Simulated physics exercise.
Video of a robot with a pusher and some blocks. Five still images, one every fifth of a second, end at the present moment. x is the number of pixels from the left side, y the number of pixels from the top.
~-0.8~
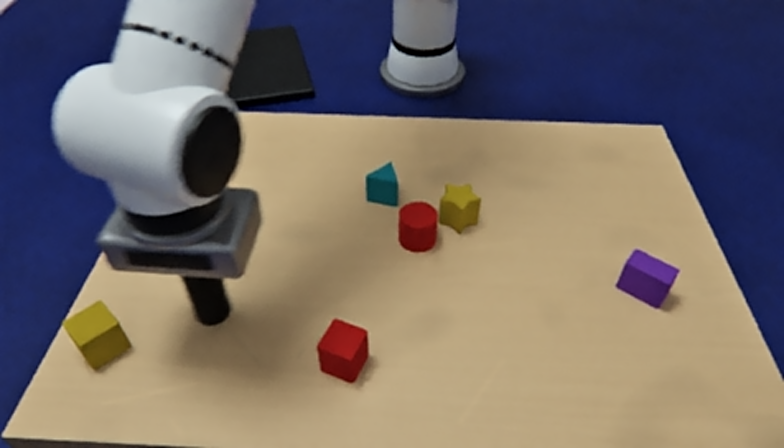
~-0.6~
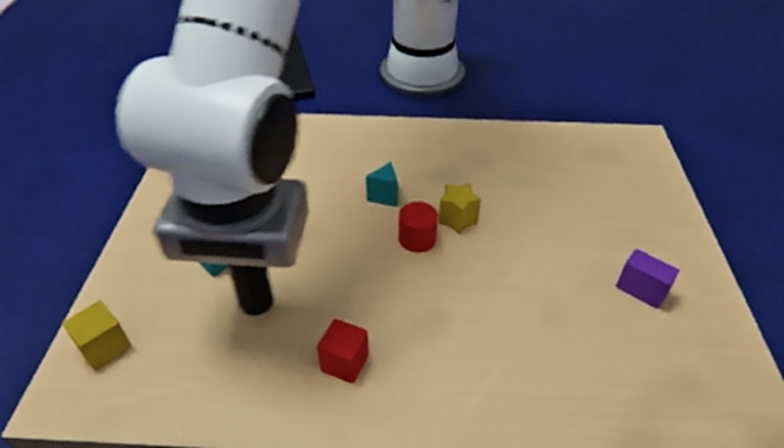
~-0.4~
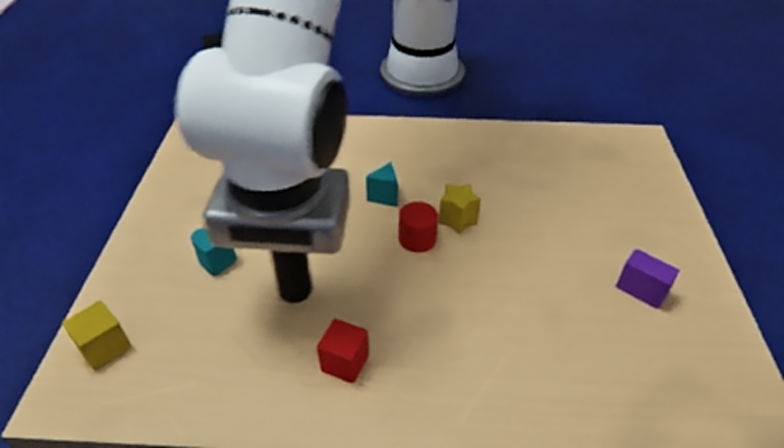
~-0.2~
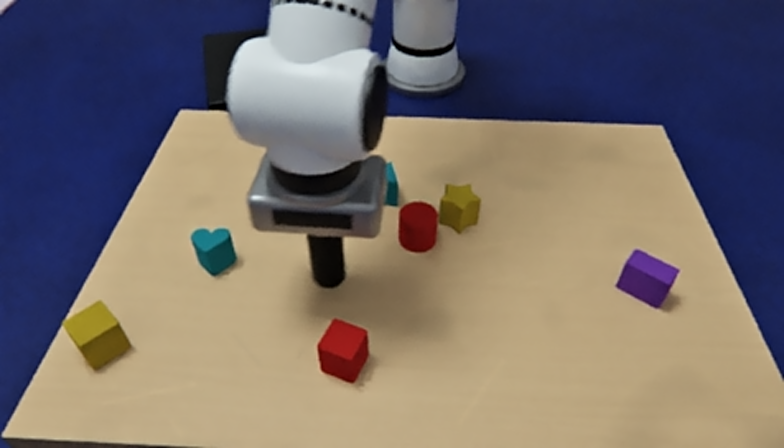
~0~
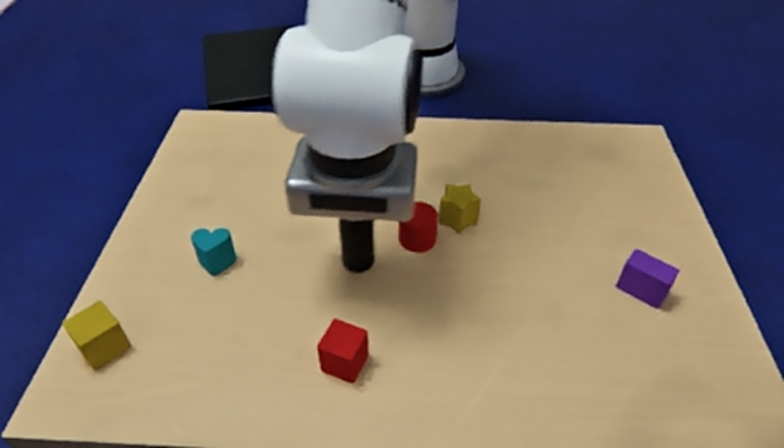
A white robot arm with a black pusher moved right and slightly away across the wooden board, revealing a turquoise heart and then covering the turquoise triangular block, while the blocks all stayed still.
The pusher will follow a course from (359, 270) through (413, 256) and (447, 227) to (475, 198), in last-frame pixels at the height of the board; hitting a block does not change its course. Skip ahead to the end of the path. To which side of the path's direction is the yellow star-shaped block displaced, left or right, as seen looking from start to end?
Sideways shift: Left.
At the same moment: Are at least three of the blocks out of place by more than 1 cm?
No, that is not what happens.
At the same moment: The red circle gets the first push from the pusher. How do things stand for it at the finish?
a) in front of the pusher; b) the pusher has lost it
My pick is b.
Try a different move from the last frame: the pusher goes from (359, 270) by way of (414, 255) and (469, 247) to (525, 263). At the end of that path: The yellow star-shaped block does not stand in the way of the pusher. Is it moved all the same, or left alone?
Here's my answer: The yellow star-shaped block gets displaced.
What follows on the original path. One third of the way, pusher (414, 248); red circle (426, 208).
Two thirds of the way, pusher (448, 219); red circle (438, 180); yellow star-shaped block (471, 185), turned 65° clockwise.
At the end, pusher (477, 190); turquoise triangular block unmoved; red circle (440, 171); yellow star-shaped block (497, 161), turned 80° clockwise.
